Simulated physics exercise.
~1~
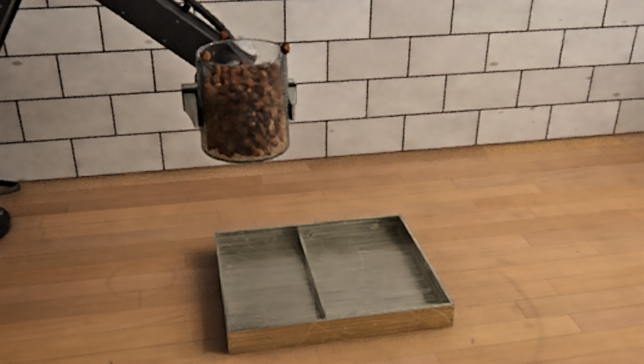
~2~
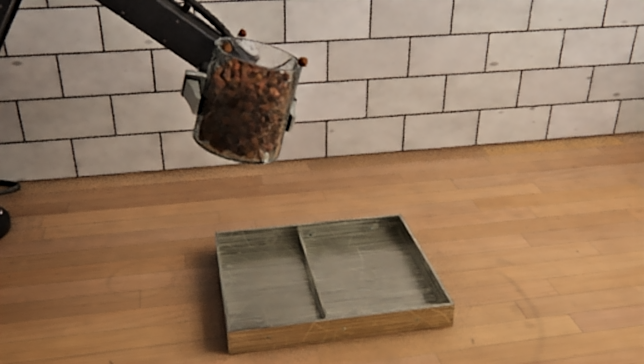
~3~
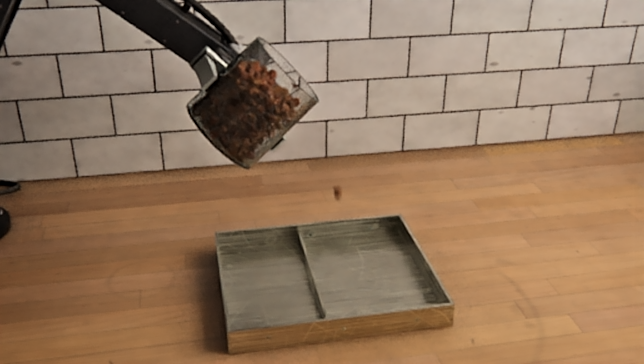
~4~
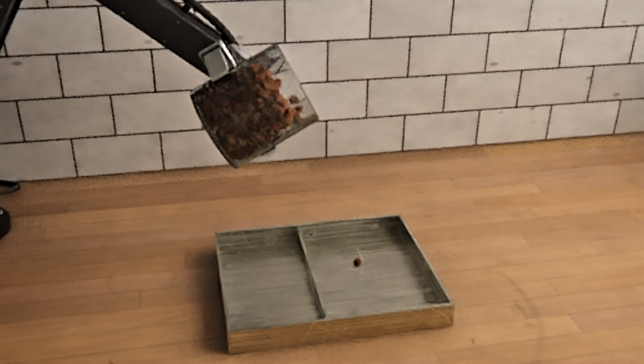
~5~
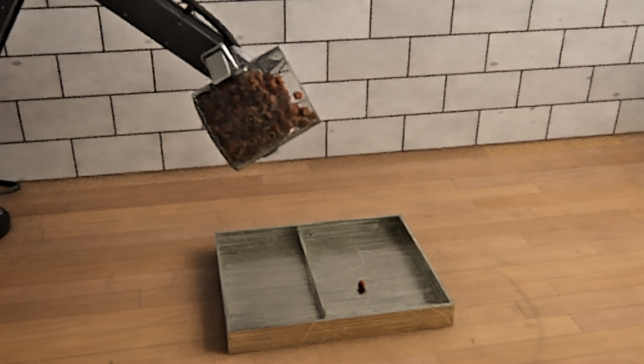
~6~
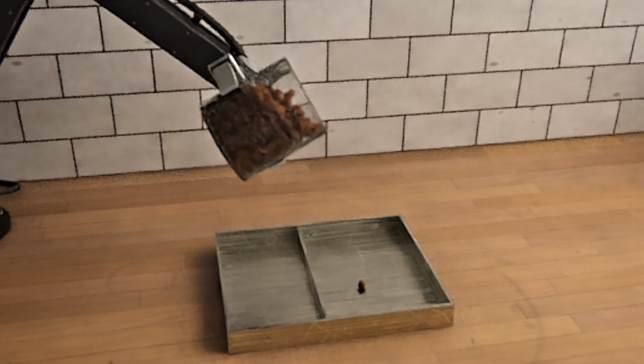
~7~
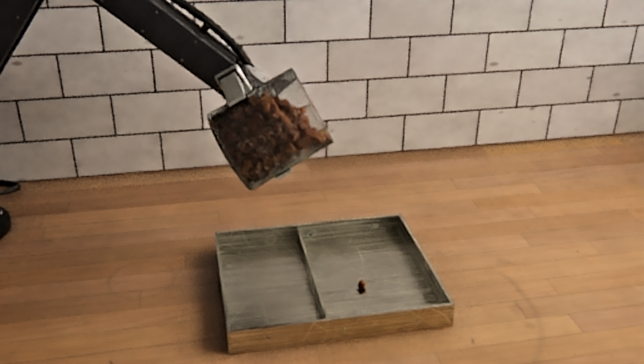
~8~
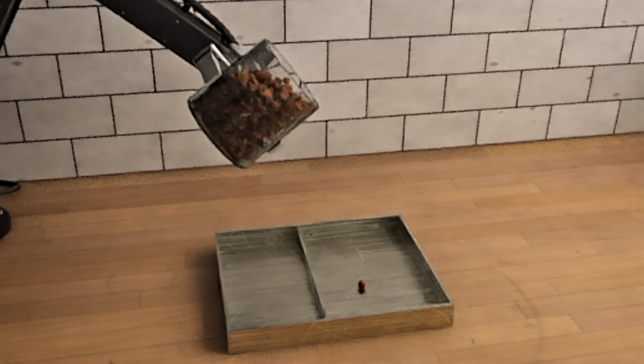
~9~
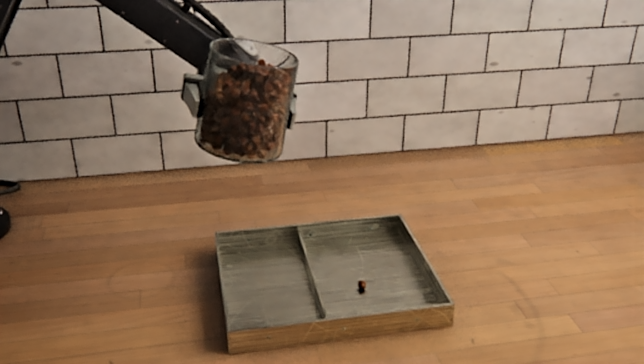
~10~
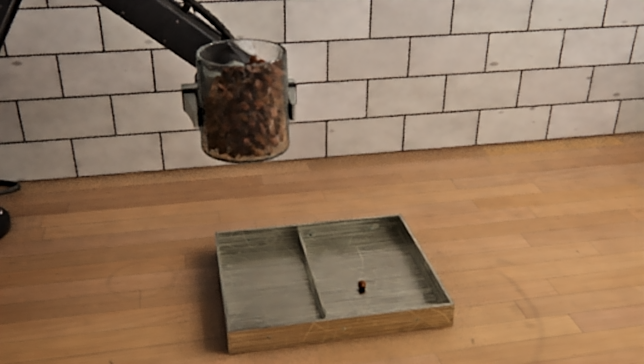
A black robot arm tipped a clear beaker full of brown pellets to the right above a divided tray, and a single pellet dropped into the right-hand section. The arm then turned the beaker upright again, still full.
